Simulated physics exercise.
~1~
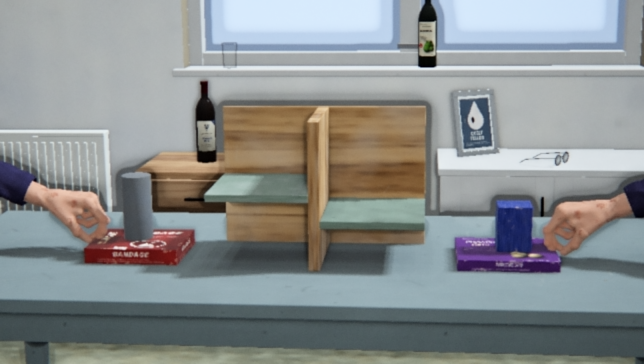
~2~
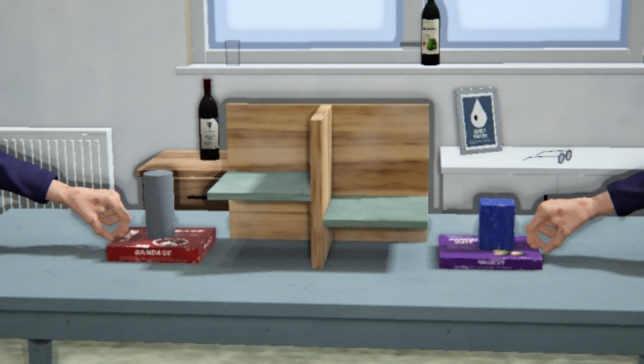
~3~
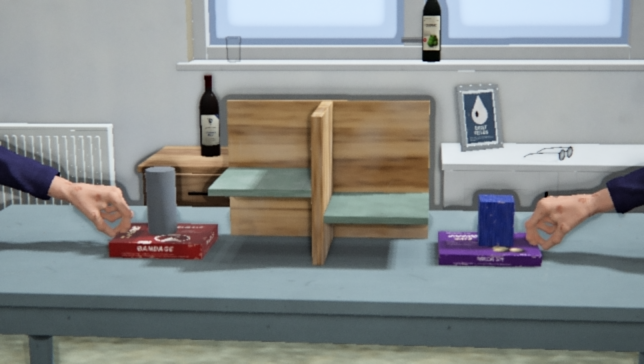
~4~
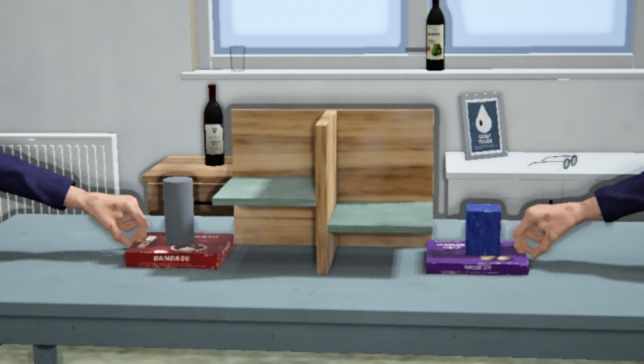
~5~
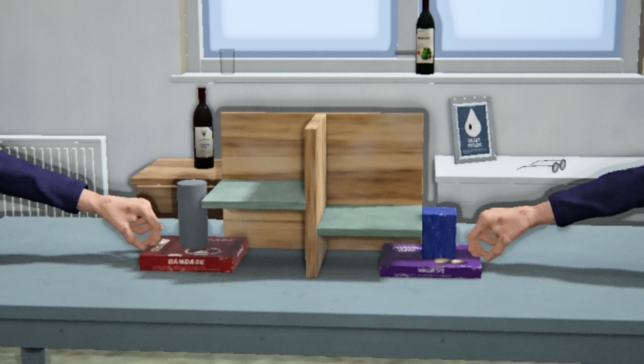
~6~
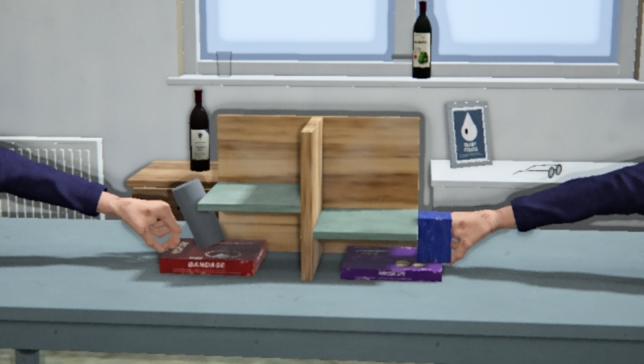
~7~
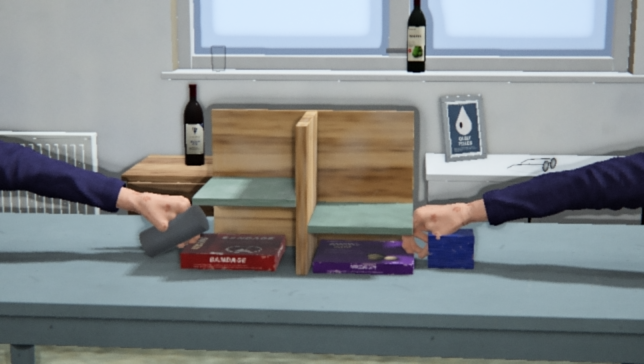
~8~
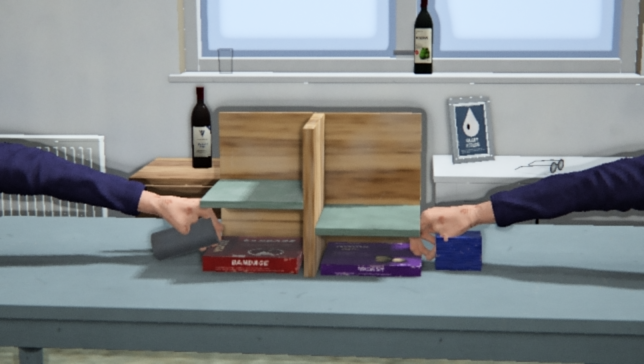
In a grey room with a window, seen from the front by a slightly swaying camera, a wooden shelf with two low green ledges stands on a blue-grey table. On the left, a hand slides a red box carrying an upright grey candle rightward, while on the right another hand slides a purple packet bearing a blue block leftward. As the boxes pass under the ledges, the shelf catches both riders, and the candle and the block tip outward. Both drop off behind the hands, ending on the table as the boxes sit beneath the ledges.
